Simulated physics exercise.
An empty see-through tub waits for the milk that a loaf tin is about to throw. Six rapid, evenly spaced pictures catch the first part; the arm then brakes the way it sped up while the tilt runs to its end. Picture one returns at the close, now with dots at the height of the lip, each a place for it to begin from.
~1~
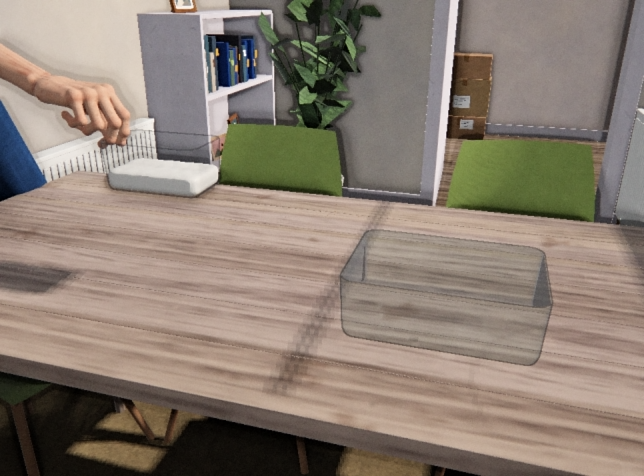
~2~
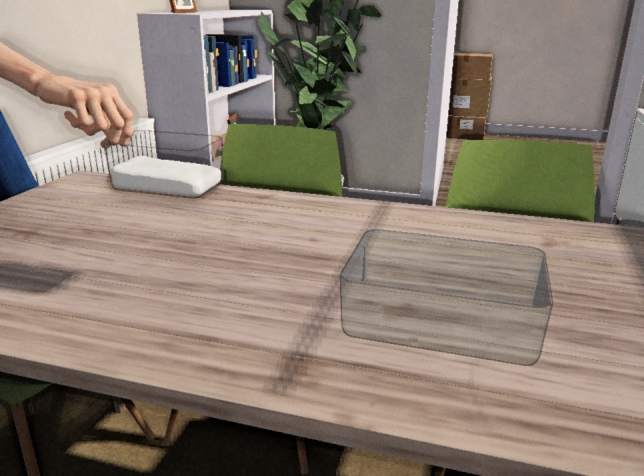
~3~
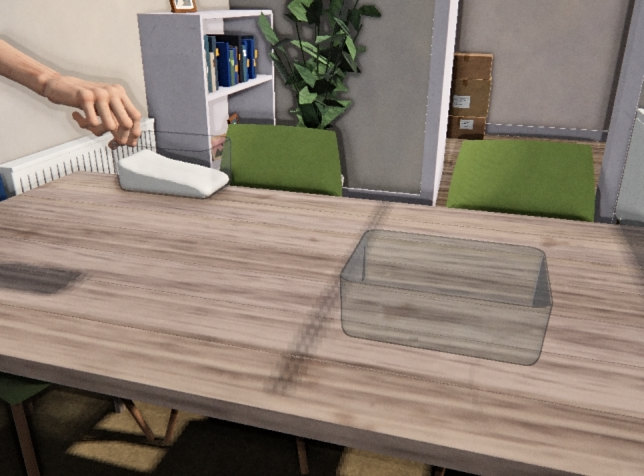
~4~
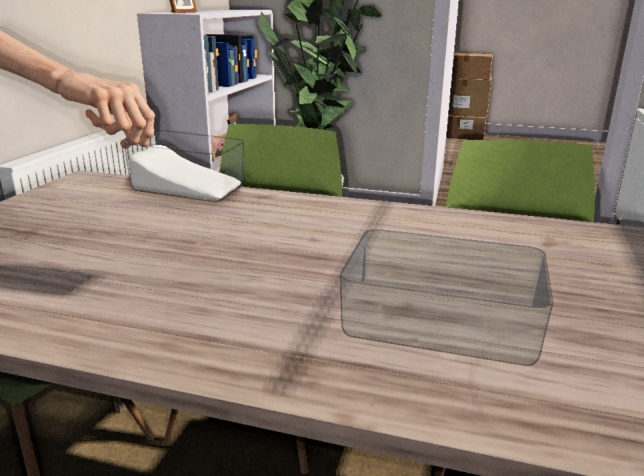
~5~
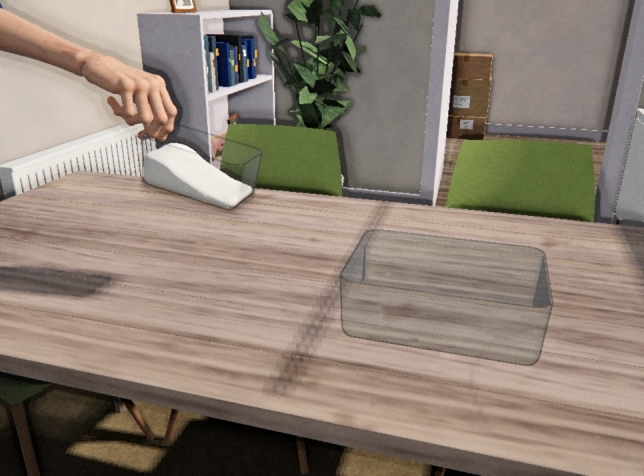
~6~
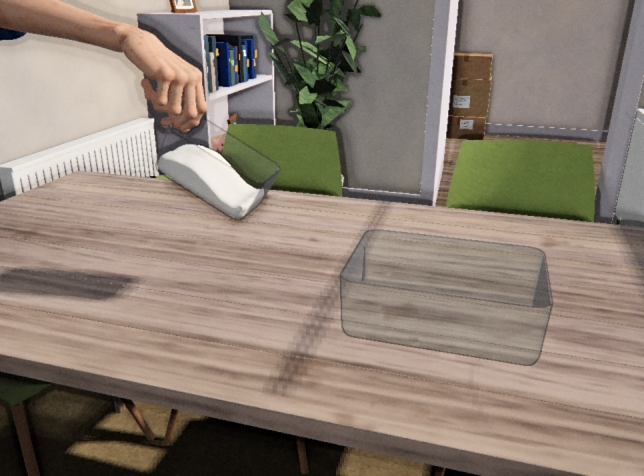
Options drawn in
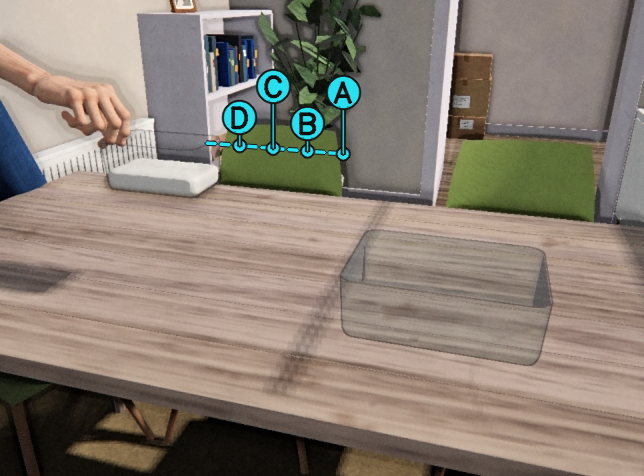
A hand moves a clear container of white liquid right across the table, then tilts it.
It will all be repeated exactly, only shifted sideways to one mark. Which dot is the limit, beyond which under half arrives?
D will do.
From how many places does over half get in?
All of the four.
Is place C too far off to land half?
No, not at all.
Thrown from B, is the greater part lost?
No, that is safe.
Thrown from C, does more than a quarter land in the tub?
Yes.
On the marked copy, A at (343, 154); B at (307, 151); C at (273, 148); D at (239, 145).
For place A, about 95 % lands in the tub, 2 % falls short and 3 % goes beside or beyond.
For place B, about 92 % lands in the tub, 2 % falls short and 6 % goes beside or beyond.
For place C, about 79 % lands in the tub, 13 % falls short and 8 % goes beside or beyond.
For place D, about 66 % lands in the tub, 26 % falls short and 8 % goes beside or beyond.
